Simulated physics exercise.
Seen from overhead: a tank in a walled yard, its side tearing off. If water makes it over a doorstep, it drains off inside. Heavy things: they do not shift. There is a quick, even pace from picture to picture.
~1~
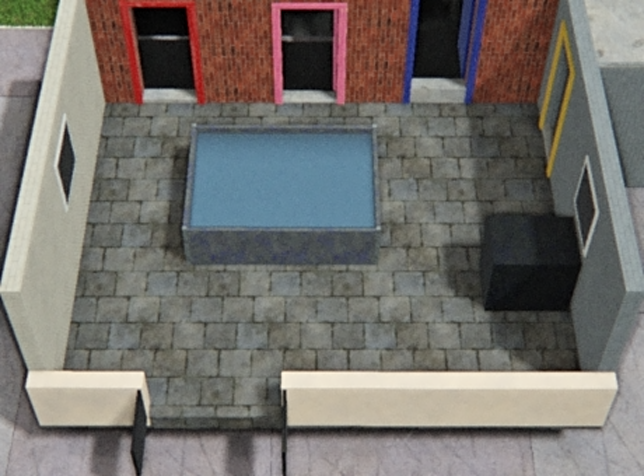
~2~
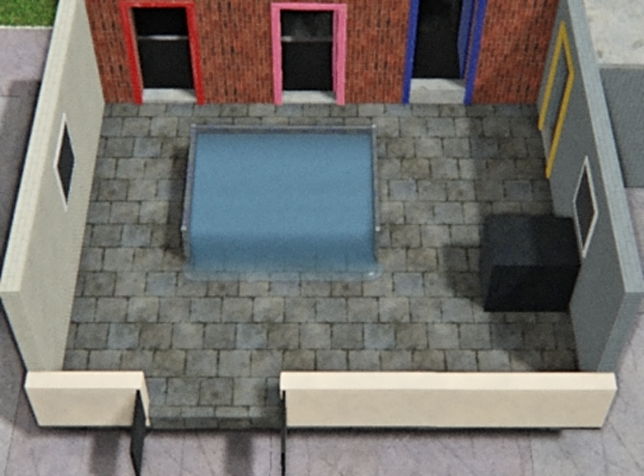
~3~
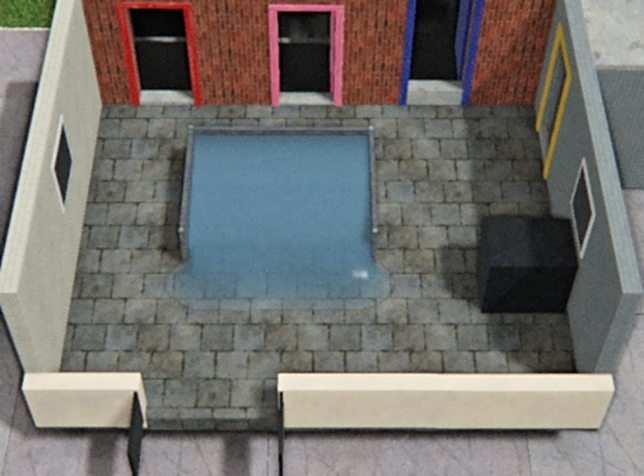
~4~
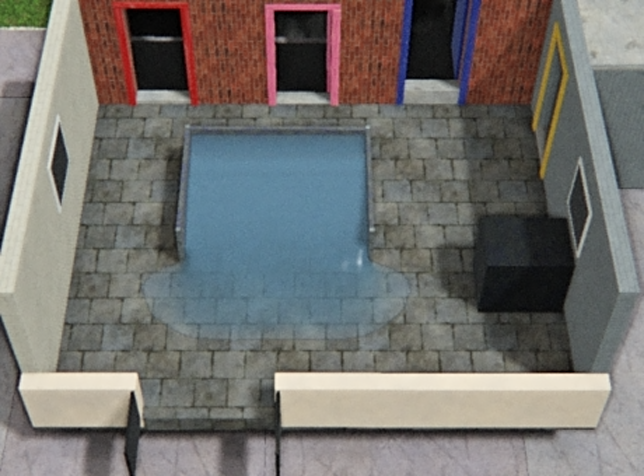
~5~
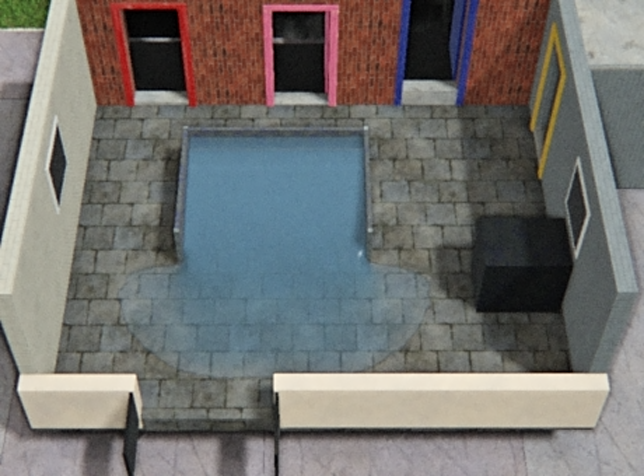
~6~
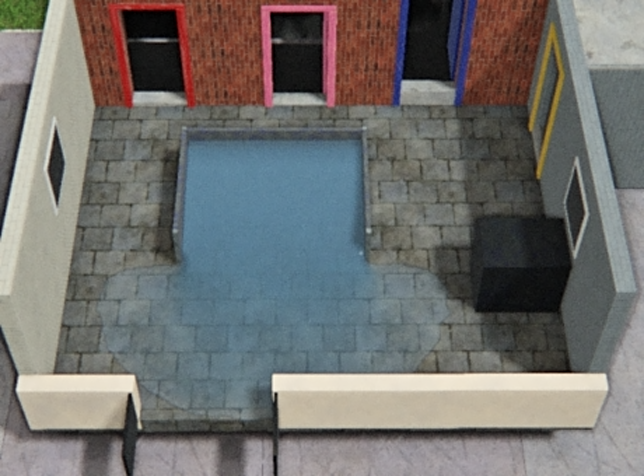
The clip opens on an overhead view of a walled yard with a full, still water tank standing on grey paving near a brick wall. The tank's near side gives way and water pours out toward the low front wall, then fans outward to both sides in a widening, thinning sheet across the paving.
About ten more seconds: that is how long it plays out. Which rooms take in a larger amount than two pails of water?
In the end, the pink door takes in no more; the blue door takes in no more; the yellow door takes in no more; the red door takes in no more.
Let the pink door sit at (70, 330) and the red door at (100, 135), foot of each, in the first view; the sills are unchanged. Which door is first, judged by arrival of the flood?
The pink door comes first.
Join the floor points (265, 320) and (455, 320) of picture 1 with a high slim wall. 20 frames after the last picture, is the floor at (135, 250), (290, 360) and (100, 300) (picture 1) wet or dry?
One after the other: Under water, not flooded, awash.
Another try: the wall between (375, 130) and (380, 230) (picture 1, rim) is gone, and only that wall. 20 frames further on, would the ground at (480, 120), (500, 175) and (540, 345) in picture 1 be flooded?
The first spot is soaked, the second soaked and the third soaked.
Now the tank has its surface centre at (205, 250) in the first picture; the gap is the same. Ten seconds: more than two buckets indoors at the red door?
Red exceeds the threshold.
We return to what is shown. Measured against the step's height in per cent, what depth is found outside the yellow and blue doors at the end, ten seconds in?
About 40 %, then 20 %.
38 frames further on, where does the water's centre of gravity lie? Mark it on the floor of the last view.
The centre of mass sits at about (308, 295).
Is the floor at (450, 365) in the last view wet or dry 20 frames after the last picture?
My call: Swamped.
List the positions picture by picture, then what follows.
The first frame shows the water tank at (283, 180) is whole and still.
In the second frame, water pours out at (282, 252) and has run to (381, 266).
In the third frame, the front is at (387, 287), out from the gap at (279, 255).
In the fourth frame, the front is at (405, 290), out from the gap at (276, 255).
In the fifth frame, the front is at (414, 324), out from the gap at (275, 256).
In the sixth frame, water pours out at (273, 257) and has run to a hidden place.
A moment on, water covers 35 % of the floor; the pink door not reached, the blue door not reached, the yellow door not reached, the red door not reached.
Next, water covers 40 % of the floor; the pink door not reached, the blue door not reached, the yellow door not reached, the red door not reached.
Then, water covers 50 % of the floor; the pink door not reached, the blue door not reached, the yellow door not reached, the red door not reached.
Later, water covers 75 % of the floor; the pink door not reached, the blue door wet at the sill, nothing in, the yellow door not reached, the red door wet at the sill, nothing in.
In the end, water covers 90 % of the floor; the pink door under two buckets in, the blue door wet at the sill, nothing in, the yellow door wet at the sill, nothing in, the red door under two buckets in.
